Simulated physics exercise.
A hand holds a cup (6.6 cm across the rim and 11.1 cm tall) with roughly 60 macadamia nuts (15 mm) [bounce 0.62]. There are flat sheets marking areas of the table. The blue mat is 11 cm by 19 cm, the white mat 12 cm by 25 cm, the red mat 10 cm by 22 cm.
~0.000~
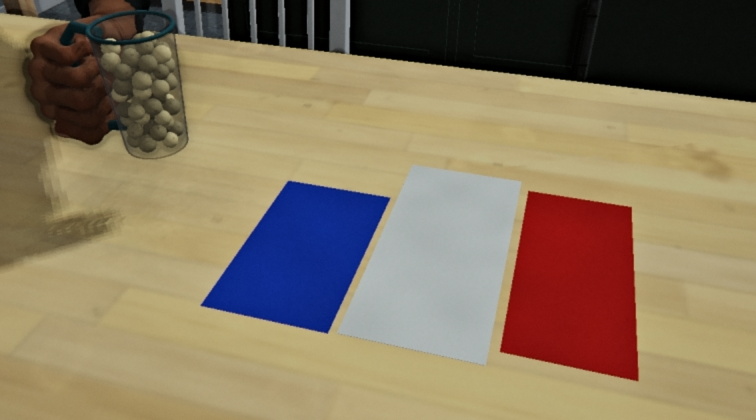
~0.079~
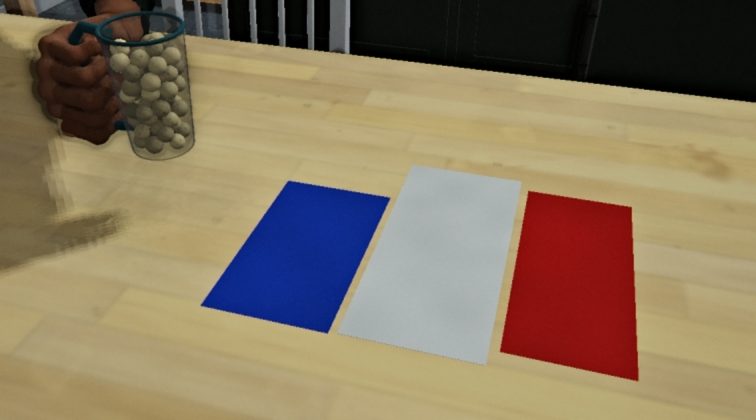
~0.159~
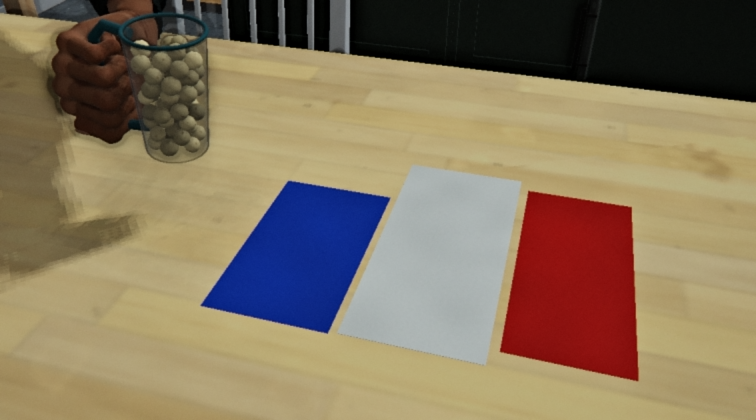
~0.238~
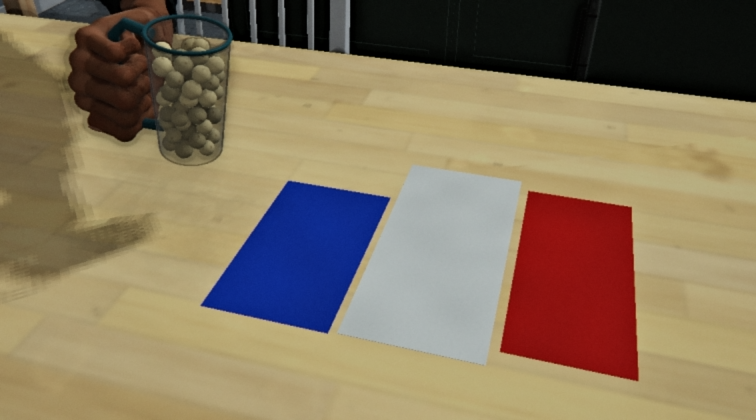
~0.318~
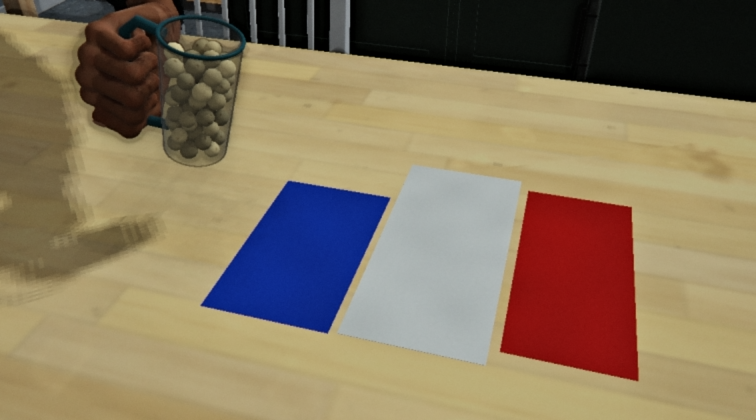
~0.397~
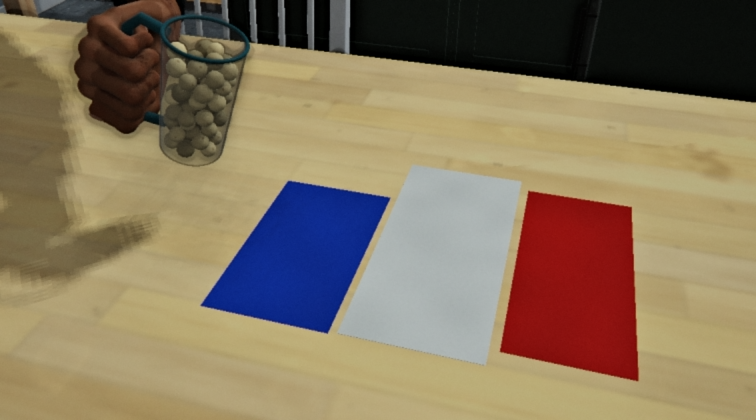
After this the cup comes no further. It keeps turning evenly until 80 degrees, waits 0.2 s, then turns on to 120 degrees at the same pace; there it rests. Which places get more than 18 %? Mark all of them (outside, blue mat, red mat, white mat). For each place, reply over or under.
Off the mats: Over, blue mat: Over, red mat: Under, white mat: Over.
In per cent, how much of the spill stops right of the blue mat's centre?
Roughly 40 percent.
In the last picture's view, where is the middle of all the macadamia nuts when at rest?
About (371, 241).
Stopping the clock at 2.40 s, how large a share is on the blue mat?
10 per cent.
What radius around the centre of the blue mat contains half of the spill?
That works out to some 12 cm.
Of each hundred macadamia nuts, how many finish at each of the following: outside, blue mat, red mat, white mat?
Outside 30 %, blue mat 30 %, red mat 10 %, white mat 35 %.
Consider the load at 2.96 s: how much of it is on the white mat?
Roughly 25 percent.
After 1.17 s, tilt 56 degrees; cup 100 %; middle of all pieces on or above the table near (196, 99).
After 1.81 s, tilt 80 degrees; cup 100 %; middle of all pieces on or above the table near (200, 102).
After 2.40 s, tilt 102 degrees; cup 90 %, blue mat 10 %; middle of all pieces on or above the table near (207, 112).
After 2.96 s, tilt 120 degrees; outside 15 %, white mat 25 %, blue mat 55 %; middle of all pieces on or above the table near (328, 226).
At rest (4.1 s), red mat 10 %, cup 0 %, outside 30 %, white mat 35 %, blue mat 30 %.
